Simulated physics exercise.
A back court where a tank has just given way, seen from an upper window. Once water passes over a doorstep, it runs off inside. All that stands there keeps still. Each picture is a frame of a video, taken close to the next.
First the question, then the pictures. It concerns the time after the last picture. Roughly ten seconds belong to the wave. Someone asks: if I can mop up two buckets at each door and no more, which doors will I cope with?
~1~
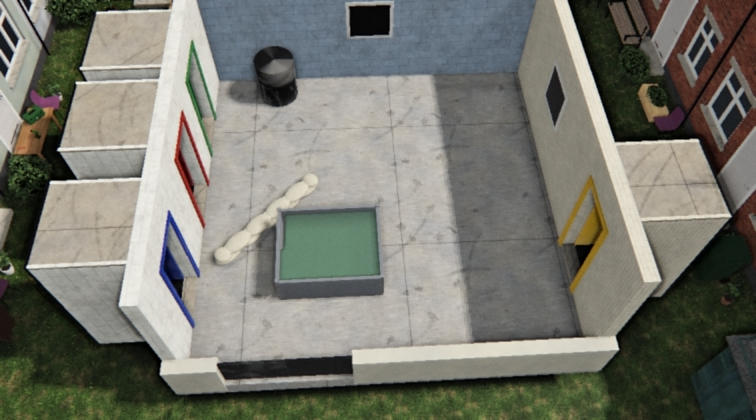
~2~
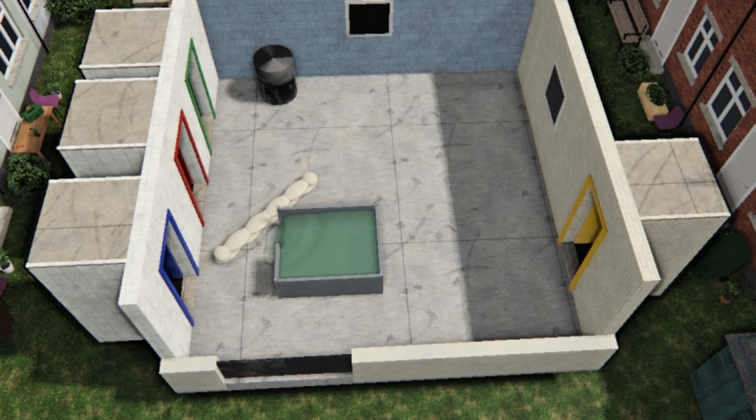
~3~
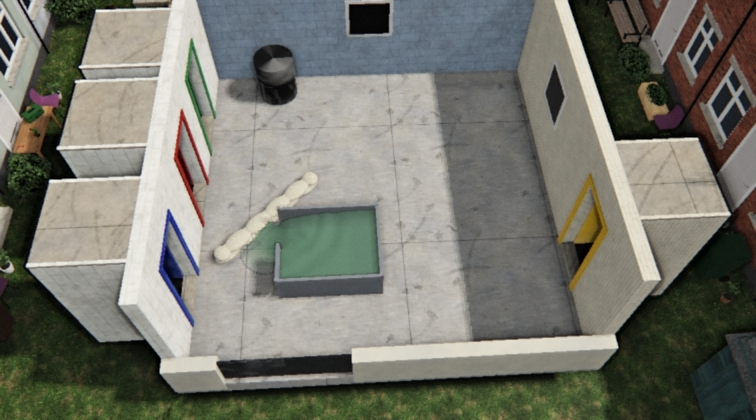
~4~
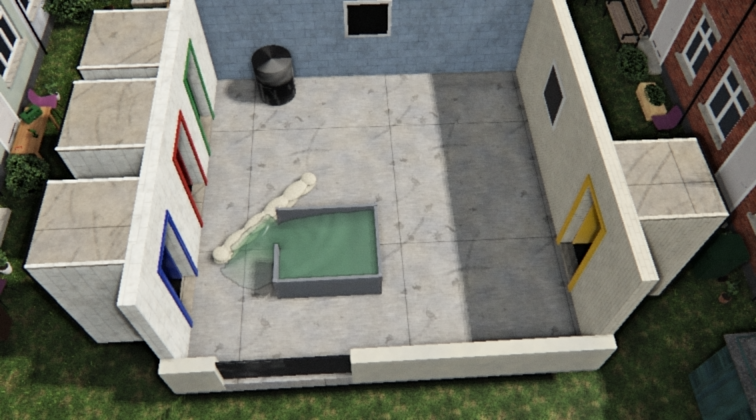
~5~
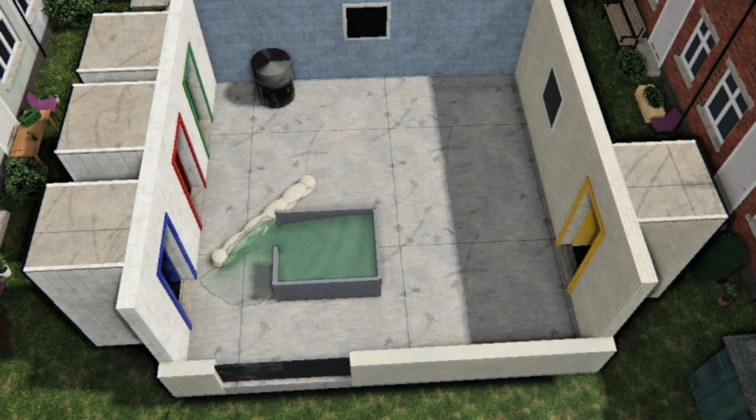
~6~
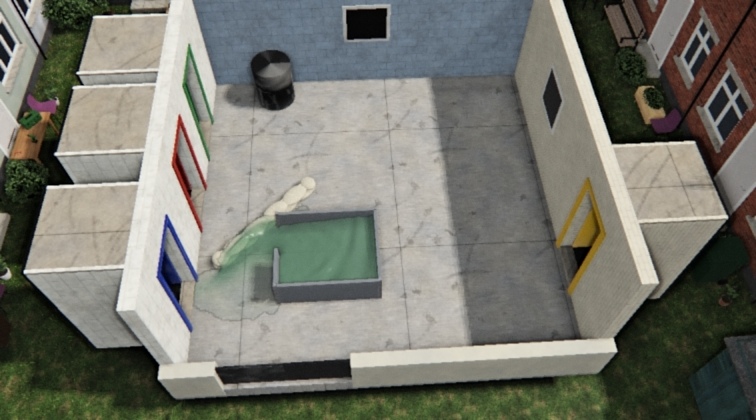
The green door: You will cope; the yellow door: You will cope; the blue door: Too much for you; the red door: You will cope.
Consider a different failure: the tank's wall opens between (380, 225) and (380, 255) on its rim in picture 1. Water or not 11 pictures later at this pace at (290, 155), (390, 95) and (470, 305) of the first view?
So: Spared, then spared, then wetted.
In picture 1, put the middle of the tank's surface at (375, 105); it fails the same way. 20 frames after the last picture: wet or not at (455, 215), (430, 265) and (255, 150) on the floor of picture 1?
Spared, spared, hit.
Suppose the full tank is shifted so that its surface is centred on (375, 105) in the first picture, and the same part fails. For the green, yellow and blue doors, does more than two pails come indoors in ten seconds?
Result - green door: Past the limit, yellow door: Short of the limit, blue door: Short of the limit.
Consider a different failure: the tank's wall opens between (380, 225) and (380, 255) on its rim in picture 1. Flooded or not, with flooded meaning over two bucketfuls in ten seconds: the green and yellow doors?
Then: Green door takes less, yellow door floods.
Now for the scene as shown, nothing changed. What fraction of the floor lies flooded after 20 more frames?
That works out to some 35 in a hundred.
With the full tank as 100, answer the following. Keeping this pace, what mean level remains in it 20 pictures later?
42 percent or thereabouts.
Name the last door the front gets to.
I'd go with the door marked yellow.
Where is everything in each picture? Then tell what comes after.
In the first frame, still water in the water tank at (329, 244).
In the second frame, water pours out at (283, 240) and has run to (269, 261).
In the third frame, the front is at (245, 256), out from the gap at (283, 240).
In the fourth frame, water pours out at (281, 241) and has run to (226, 272).
In the fifth frame, the front is at (206, 281), out from the gap at (281, 243).
In the sixth frame, the front is at (195, 301), out from the gap at (281, 245).
A moment on, water covers 15 % of the floor; the green door not reached, the yellow door not reached, the blue door over two buckets in, the red door wet at the sill, nothing in.
Next, water covers 20 % of the floor; the green door not reached, the yellow door not reached, the blue door over two buckets in, the red door wet at the sill, nothing in.
Then, water covers 35 % of the floor; the green door wet at the sill, nothing in, the yellow door not reached, the blue door far over two buckets in, the red door wet at the sill, nothing in.
Later, water covers 45 % of the floor; the green door wet at the sill, nothing in, the yellow door wet at the sill, nothing in, the blue door far over two buckets in, the red door wet at the sill, nothing in.
In the end, water covers 55 % of the floor; the green door wet at the sill, nothing in, the yellow door wet at the sill, nothing in, the blue door far over two buckets in, the red door wet at the sill, nothing in.
